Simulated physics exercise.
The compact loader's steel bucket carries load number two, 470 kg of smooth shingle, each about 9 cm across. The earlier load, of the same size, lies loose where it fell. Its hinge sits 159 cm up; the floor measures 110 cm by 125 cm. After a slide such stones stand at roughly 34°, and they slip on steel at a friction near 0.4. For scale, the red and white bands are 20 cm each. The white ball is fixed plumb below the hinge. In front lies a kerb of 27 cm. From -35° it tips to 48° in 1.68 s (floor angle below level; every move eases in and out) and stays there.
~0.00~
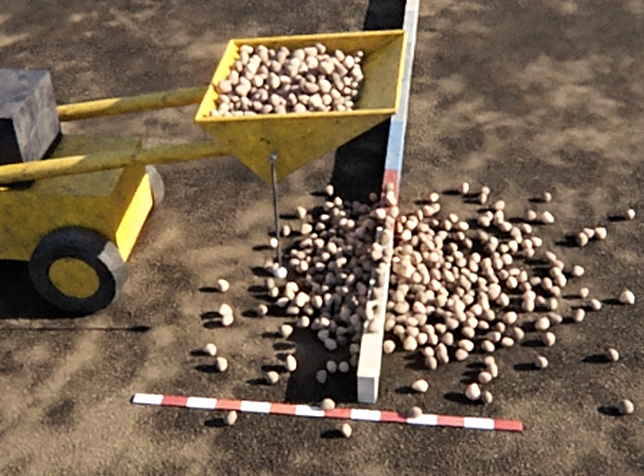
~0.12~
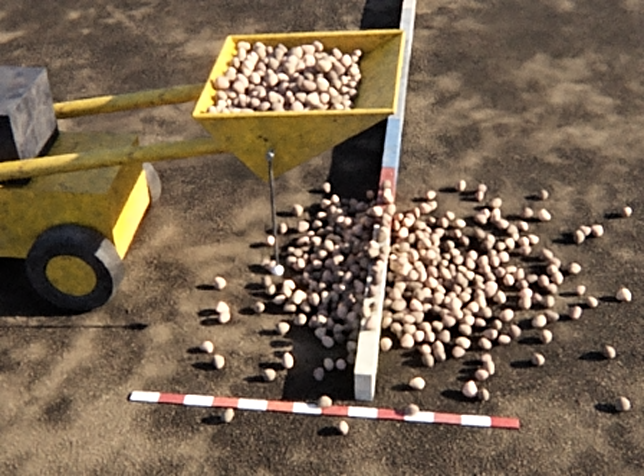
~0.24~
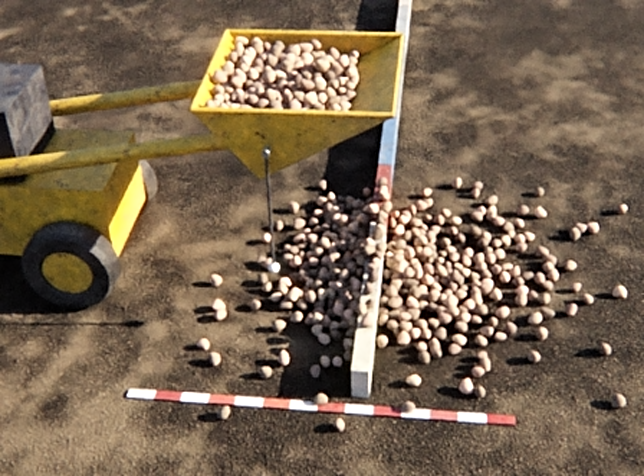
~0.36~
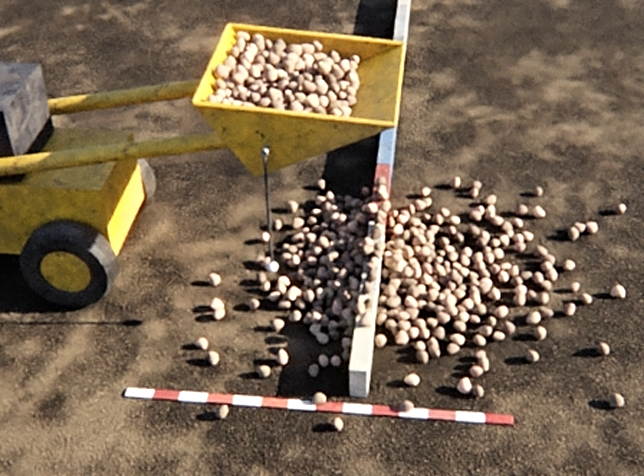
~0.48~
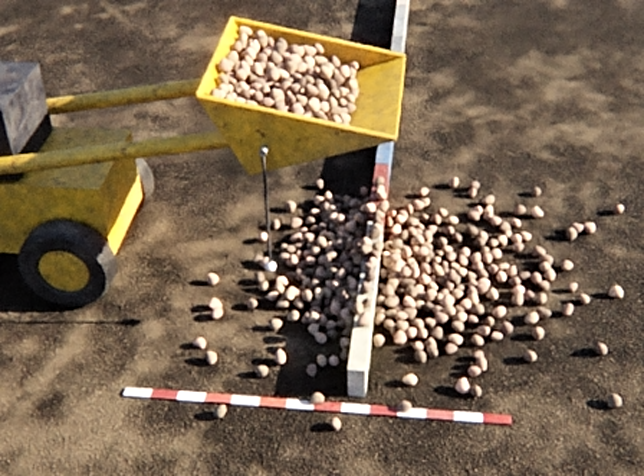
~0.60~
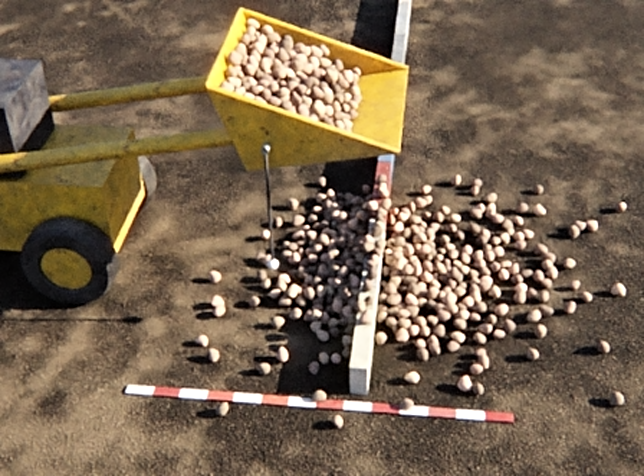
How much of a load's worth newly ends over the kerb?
Some 88 per cent is added.
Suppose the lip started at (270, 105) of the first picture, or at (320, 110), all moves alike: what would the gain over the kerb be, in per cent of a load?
First some 0, then 10 per cent.
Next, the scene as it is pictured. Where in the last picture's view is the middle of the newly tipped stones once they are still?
Around (434, 262).
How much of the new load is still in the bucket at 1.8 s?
Roughly 20 per cent is still inside.
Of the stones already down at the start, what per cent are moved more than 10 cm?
Roughly 30 per cent of them.
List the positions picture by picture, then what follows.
The bucket is at -35°, its lip at (396, 112); the top of the load is at (303, 68). The earlier load is highest near (380, 256), 33 cm above ground level, 50 % on this side of the kerb, 49 % over the kerb, in the first picture.
The bucket is at -34°, its lip at (394, 112); the top of the load is at (293, 65); the stones move at 0.1 m/s on average, in the second picture.
Lip at (394, 116), floor tilted -30°, highest stones at (263, 63); the stones move at 0.1 m/s on average, in the third picture.
The bucket is at -25°, its lip at (395, 126); the top of the load is at (243, 53); the stones move at 0.2 m/s on average, in the fourth picture.
The bucket is at -19°, its lip at (396, 139); the top of the load is at (241, 48); the stones move at 0.2 m/s on average, in the fifth picture.
Lip at (399, 152), floor tilted -11°, highest stones at (249, 41); the stones move at 0.3 m/s on average, in the sixth picture.
After 1.3 s the floor is at 35°; in per cent of one load, 98 in the bucket, 52 on this side of the kerb, 49 over the kerb; the foremost stones are at (599, 273).
After 1.8 s the floor is at 48°; in per cent of one load, 18 in the bucket, 76 on this side of the kerb, 105 over the kerb; the foremost stones are at (599, 273).
After 2.1 s the floor is at 48°; in per cent of one load, 0 in the bucket, 64 on this side of the kerb, 135 over the kerb; the foremost stones are at (599, 273).
After 5.0 s the floor is at 48°; in per cent of one load, 0 in the bucket, 63 on this side of the kerb, 137 over the kerb; the foremost stones are at (630, 288). Net gain over the kerb, 88.
